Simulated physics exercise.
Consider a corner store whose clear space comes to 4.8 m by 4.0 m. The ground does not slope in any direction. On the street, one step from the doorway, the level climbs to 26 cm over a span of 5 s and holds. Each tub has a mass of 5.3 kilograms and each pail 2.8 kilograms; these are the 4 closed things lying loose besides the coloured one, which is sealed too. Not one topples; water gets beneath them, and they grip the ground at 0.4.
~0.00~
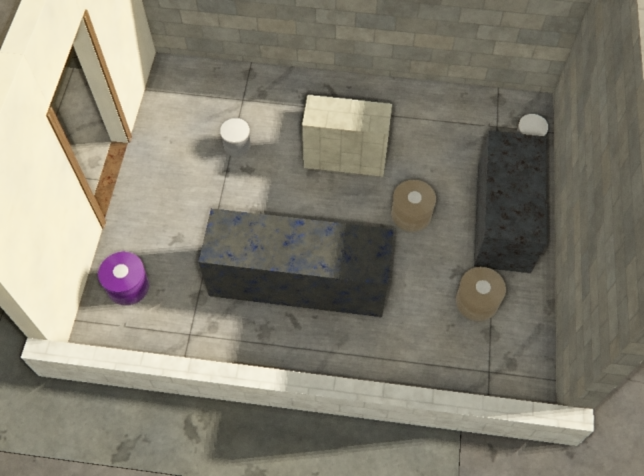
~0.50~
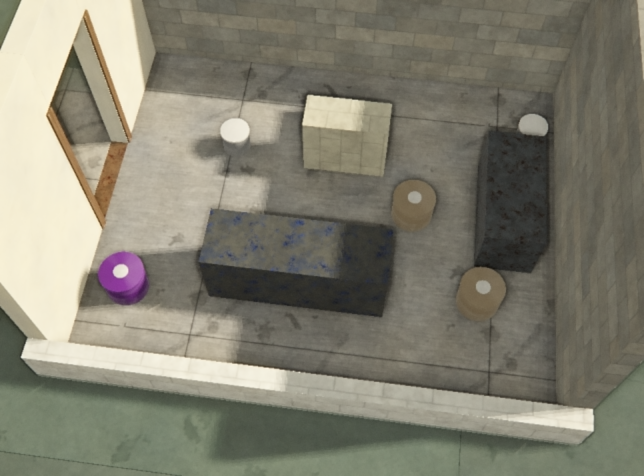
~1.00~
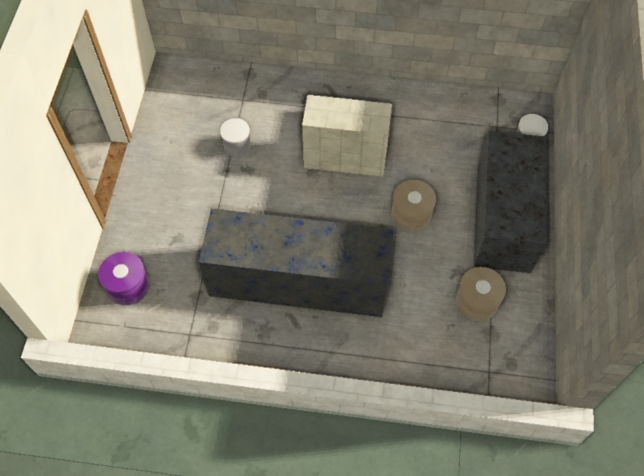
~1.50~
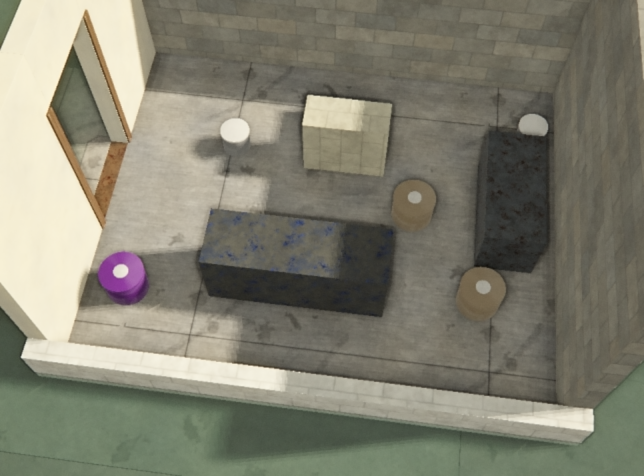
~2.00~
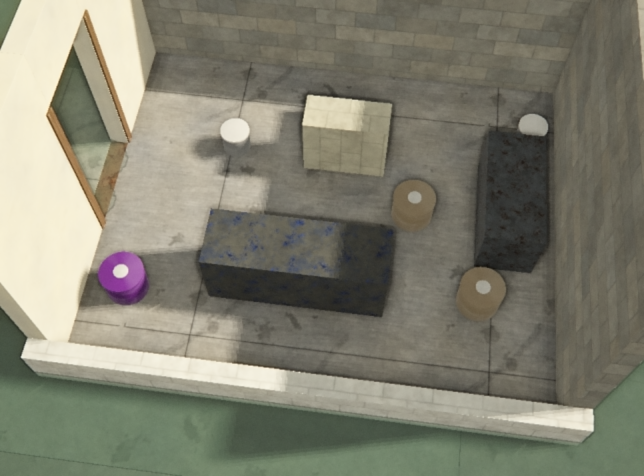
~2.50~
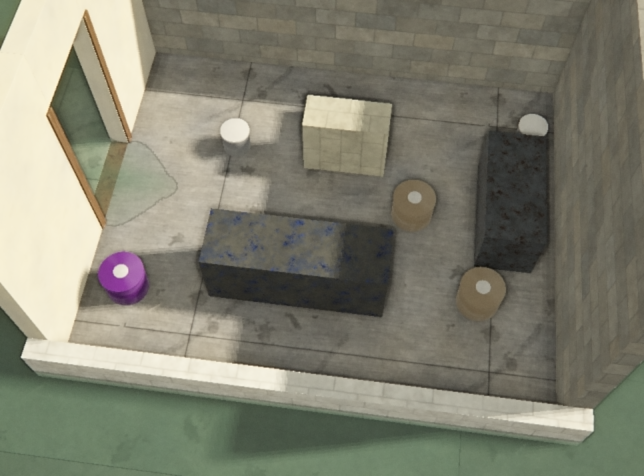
Greenish water covering the ground outside a small walled room, then spreading in through the doorway while the purple tub stays still.
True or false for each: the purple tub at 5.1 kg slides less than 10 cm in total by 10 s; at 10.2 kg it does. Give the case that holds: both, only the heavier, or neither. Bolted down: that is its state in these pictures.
The case that holds: Only the heavier.
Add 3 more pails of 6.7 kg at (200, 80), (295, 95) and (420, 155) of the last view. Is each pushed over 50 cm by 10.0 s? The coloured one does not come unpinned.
Below the mark, above the mark, below the mark.
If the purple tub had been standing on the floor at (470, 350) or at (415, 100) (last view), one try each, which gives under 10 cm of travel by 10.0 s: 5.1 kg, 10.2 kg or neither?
First try, both options fail; second try, both options fail.
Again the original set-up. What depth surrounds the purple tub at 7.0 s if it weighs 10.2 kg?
Close to 2 cm deep.
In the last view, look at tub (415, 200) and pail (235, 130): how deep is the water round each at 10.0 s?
Depths: Near 9 cm, then near 10 cm.
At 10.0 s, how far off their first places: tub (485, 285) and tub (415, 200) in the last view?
Shifts: 100 cm / 150 cm.
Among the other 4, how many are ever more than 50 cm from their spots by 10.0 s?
It works out to 4.
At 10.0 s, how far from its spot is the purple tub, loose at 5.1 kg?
Shift: About 40 cm.
After 3.5 s the purple tub would be 0 cm from its start with 5.1 kg and 0 cm from its start with 10.2 kg; 0 cm of water round it then.
After 4.5 s the purple tub would be 0 cm from its start with 5.1 kg and 0 cm from its start with 10.2 kg; 1 cm of water round it then.
After 7.0 s the purple tub would be 0 cm from its start with 5.1 kg and 0 cm from its start with 10.2 kg; 2 cm of water round it then.
After 10.0 s the purple tub would be 35 cm from its start with 5.1 kg and 0 cm from its start with 10.2 kg; 5 cm of water round it then.
